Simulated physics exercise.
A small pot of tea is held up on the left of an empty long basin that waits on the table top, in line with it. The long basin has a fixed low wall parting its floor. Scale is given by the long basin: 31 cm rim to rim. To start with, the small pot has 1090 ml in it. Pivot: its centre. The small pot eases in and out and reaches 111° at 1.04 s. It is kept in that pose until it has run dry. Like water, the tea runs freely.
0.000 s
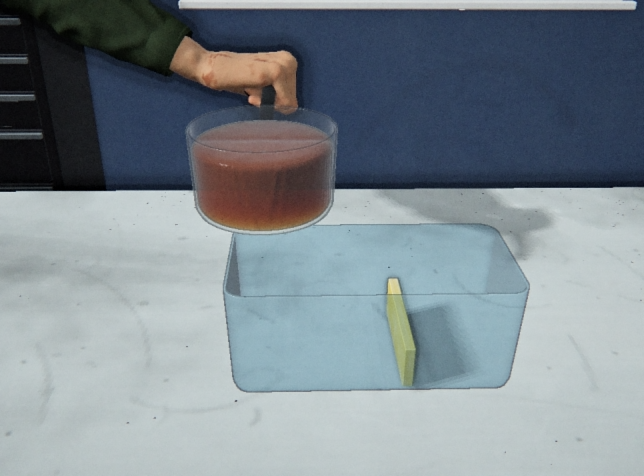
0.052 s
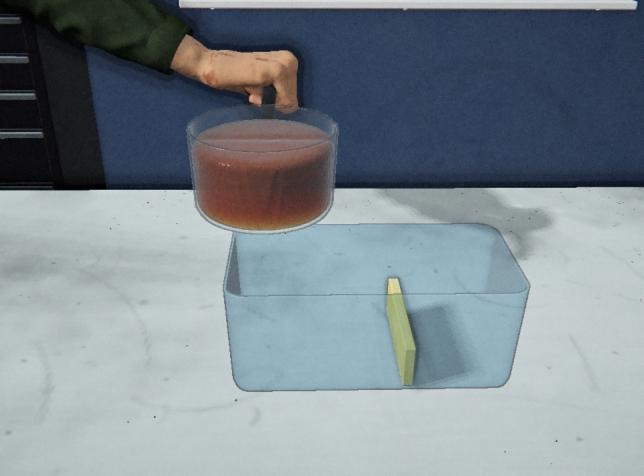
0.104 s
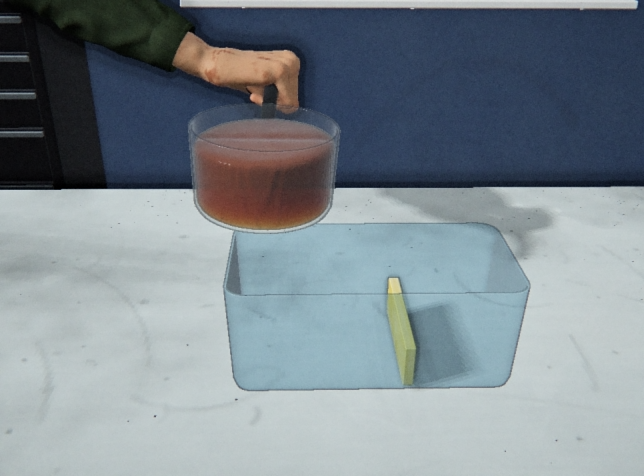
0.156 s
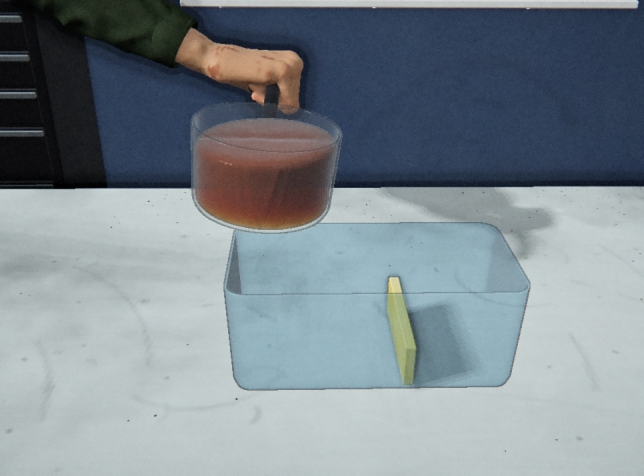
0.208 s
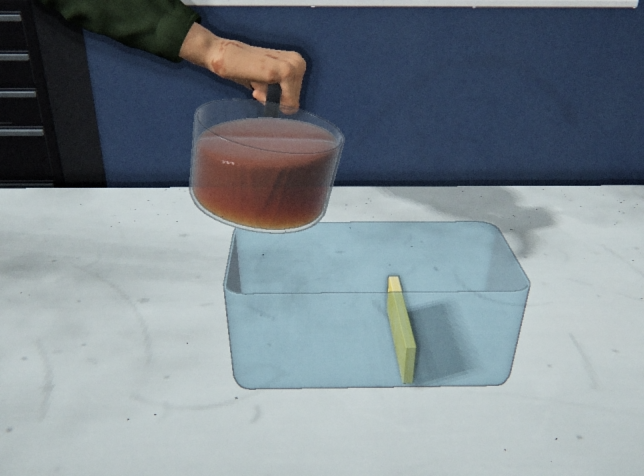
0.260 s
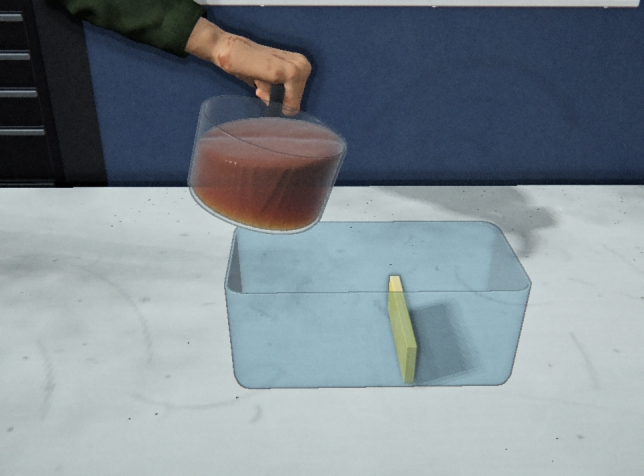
Clear round pot of reddish-brown tea, held by a hand, tilting gradually to the right above an empty rectangular basin.
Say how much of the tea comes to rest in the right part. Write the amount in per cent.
About 31 per cent comes to rest there.
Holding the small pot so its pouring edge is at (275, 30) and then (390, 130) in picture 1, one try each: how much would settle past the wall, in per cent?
Try 1: Approx. 5 %; try 2: Approx. 70 %.
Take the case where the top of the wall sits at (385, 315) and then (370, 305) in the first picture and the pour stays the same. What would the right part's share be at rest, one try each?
I'd say 55 percent on the first go, 65 percent on the next.
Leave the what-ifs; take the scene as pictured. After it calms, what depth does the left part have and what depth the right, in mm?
The left ends up at roughly 28 mm, with the right at roughly 22 mm.
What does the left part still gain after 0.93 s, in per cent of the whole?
Difference: Approx. 12 %.
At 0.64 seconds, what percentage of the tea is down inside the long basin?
About 20 per cent.
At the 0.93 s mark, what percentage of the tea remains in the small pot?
Roughly 8 percent remains.
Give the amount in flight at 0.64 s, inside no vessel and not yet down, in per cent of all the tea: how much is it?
I'd say close to 26 per cent.
After 0.64 s the tilt is 76° and 52 per cent is still to pour, 11 is left of the wall and 10 right of it.
After 0.93 s the tilt is 108° and 8 per cent is still to pour, 56 is left of the wall and 31 right of it.
After 1.22 s the tilt is 111° and 0 per cent is still to pour, 67 is left of the wall and 31 right of it.
After 1.54 s the tilt is 111° and 0 per cent is still to pour, 68 is left of the wall and 31 right of it.
In the end 68 per cent lies left of the wall, 31 right of it and 1 outside.
